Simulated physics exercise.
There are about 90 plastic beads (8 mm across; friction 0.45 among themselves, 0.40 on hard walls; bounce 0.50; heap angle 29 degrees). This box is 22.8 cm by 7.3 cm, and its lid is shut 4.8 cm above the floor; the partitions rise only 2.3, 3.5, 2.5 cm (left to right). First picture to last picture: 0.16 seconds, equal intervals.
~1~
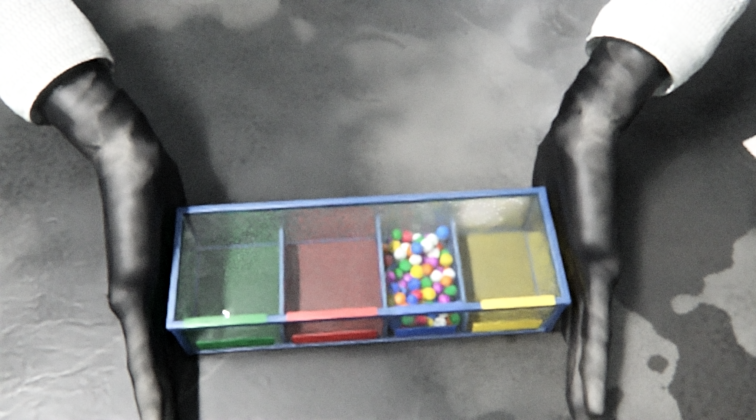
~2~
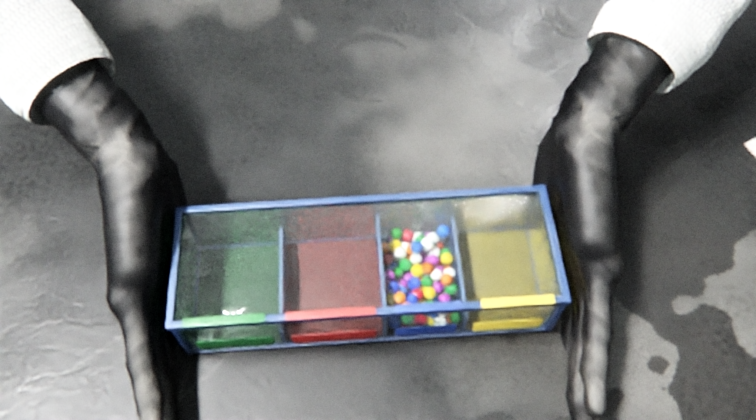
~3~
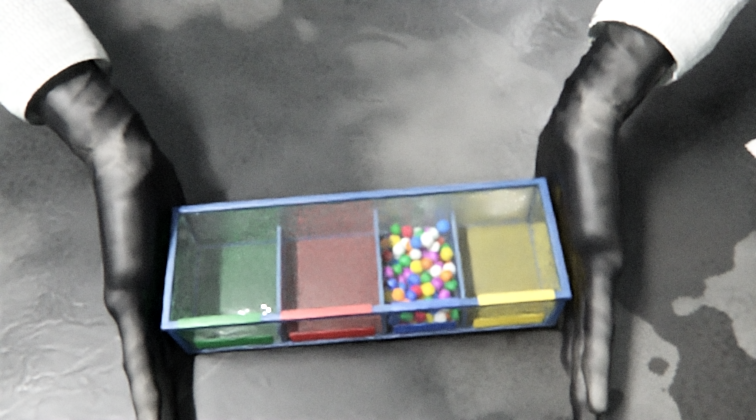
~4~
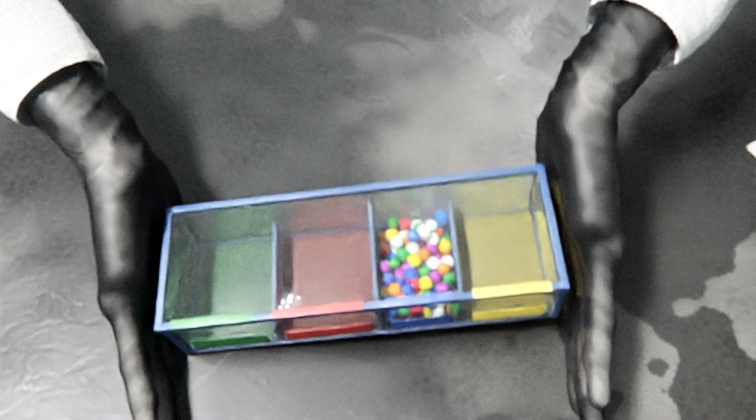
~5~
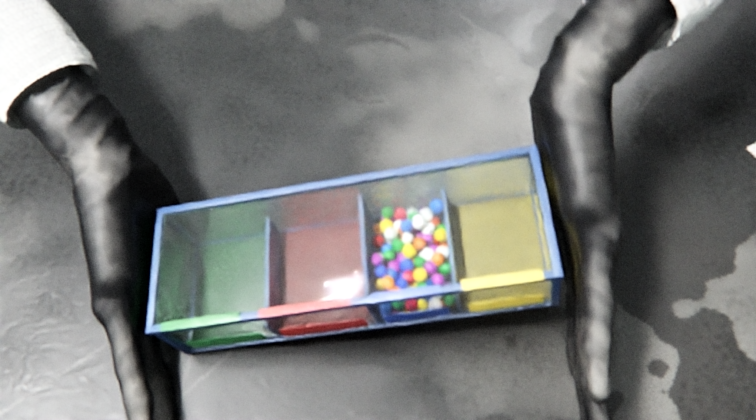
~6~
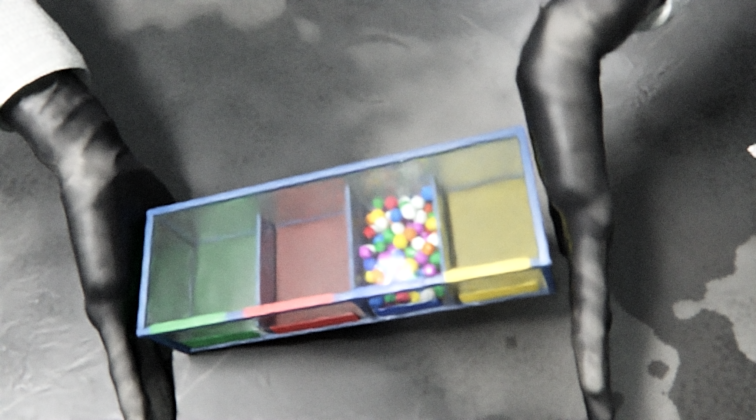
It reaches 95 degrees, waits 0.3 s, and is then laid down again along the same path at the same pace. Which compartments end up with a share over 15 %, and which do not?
Red not over, blue over, green over, yellow not over.
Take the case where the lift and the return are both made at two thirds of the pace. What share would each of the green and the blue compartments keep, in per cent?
Green = 40 %; blue = 55 %.
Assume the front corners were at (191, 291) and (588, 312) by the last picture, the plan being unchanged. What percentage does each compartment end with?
Red 0 %, blue 15 %, green 0 %, yellow 85 %.
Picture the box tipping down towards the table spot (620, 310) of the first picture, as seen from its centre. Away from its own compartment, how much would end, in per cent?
Near 90 percent, give or take.
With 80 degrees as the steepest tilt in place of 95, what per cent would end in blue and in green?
Result - blue 70 percent, green 25 percent.
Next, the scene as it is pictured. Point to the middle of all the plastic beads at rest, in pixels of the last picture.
Somewhere near (391, 302) in the last picture.
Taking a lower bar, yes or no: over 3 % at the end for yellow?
For yellow, the answer is negative.
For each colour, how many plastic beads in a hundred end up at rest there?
Red: 10 %, blue: 65 %, green: 25 %, yellow: 0 %.
Then, 0.62 s after the last picture, tilt 95 degrees; blue 75 %, green 20 %.
Then, 1.03 s after the last picture, tilt 53 degrees; red 10 %, blue 65 %, green 25 %.
Then, 1.52 s after the last picture, tilt 0 degrees; red 10 %, blue 65 %, green 25 %.
In the end, red 10 %, blue 65 %, green 25 %, yellow 0 %.
